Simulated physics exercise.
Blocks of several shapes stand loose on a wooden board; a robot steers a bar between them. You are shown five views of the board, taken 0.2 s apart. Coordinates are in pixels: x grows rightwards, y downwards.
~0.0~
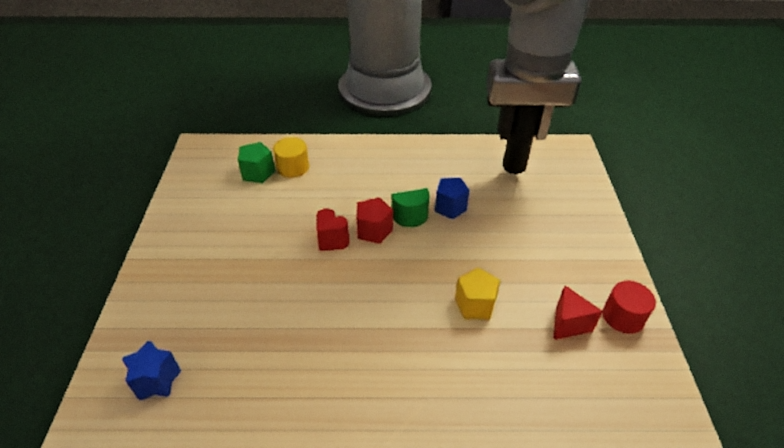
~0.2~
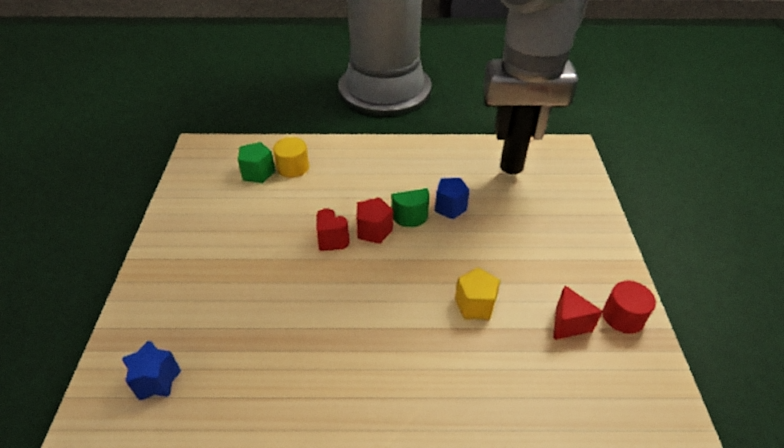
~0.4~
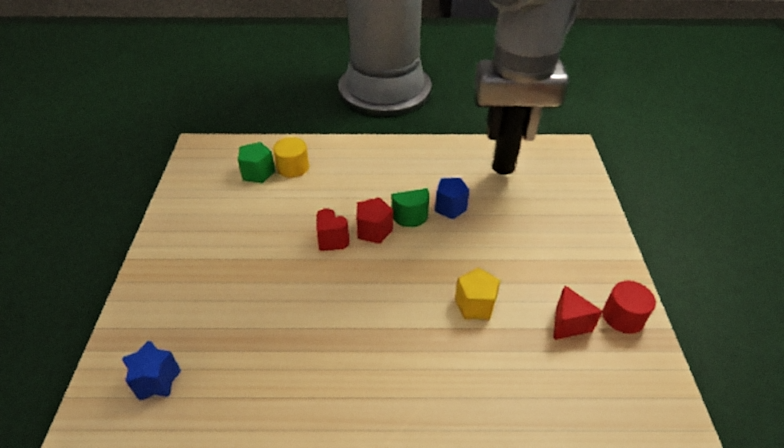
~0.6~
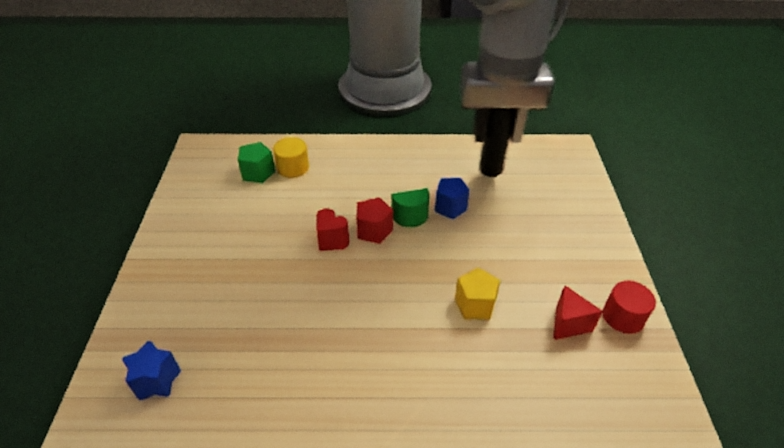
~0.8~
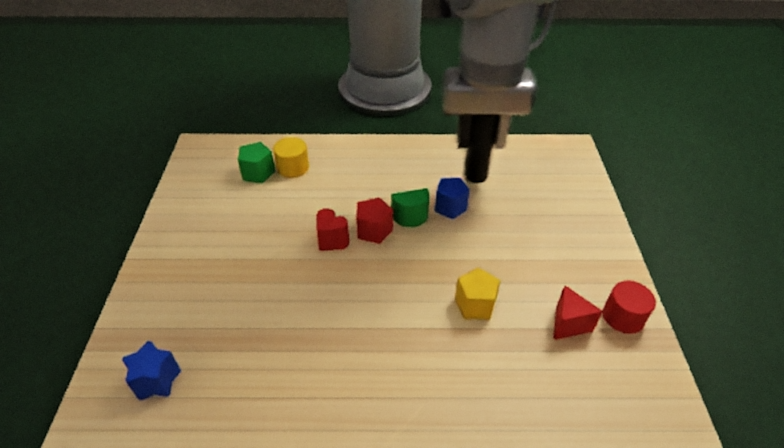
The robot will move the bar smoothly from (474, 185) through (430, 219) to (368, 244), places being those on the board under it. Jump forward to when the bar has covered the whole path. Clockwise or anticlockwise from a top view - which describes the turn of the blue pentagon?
The sense of turning is anti-clockwise.
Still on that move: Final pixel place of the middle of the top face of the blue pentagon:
I'd place it at (428, 228), taking the centre of its top.
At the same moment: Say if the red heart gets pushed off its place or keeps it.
It leaves its spot.
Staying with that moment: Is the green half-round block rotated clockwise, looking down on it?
Going by the path, yes.
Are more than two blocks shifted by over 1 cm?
Yes
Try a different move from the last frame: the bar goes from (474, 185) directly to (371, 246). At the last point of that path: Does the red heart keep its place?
Answer: No.
On the path given first. One third of the way, bar at (446, 198); green half-round block at (405, 198); blue pentagon at (439, 206), turned 30° anticlockwise.
Two thirds of the way, bar at (412, 220); red heart at (327, 221); red pentagon at (360, 213), turned 15° anticlockwise; green half-round block at (383, 199), turned 40° clockwise; blue pentagon at (428, 228), turned 100° anticlockwise.
At the end, bar at (368, 234); red heart at (308, 223), turned 40° clockwise; red pentagon at (338, 217), turned 15° anticlockwise; green half-round block at (380, 198), turned 45° clockwise; blue pentagon at (428, 228), turned 100° anticlockwise.
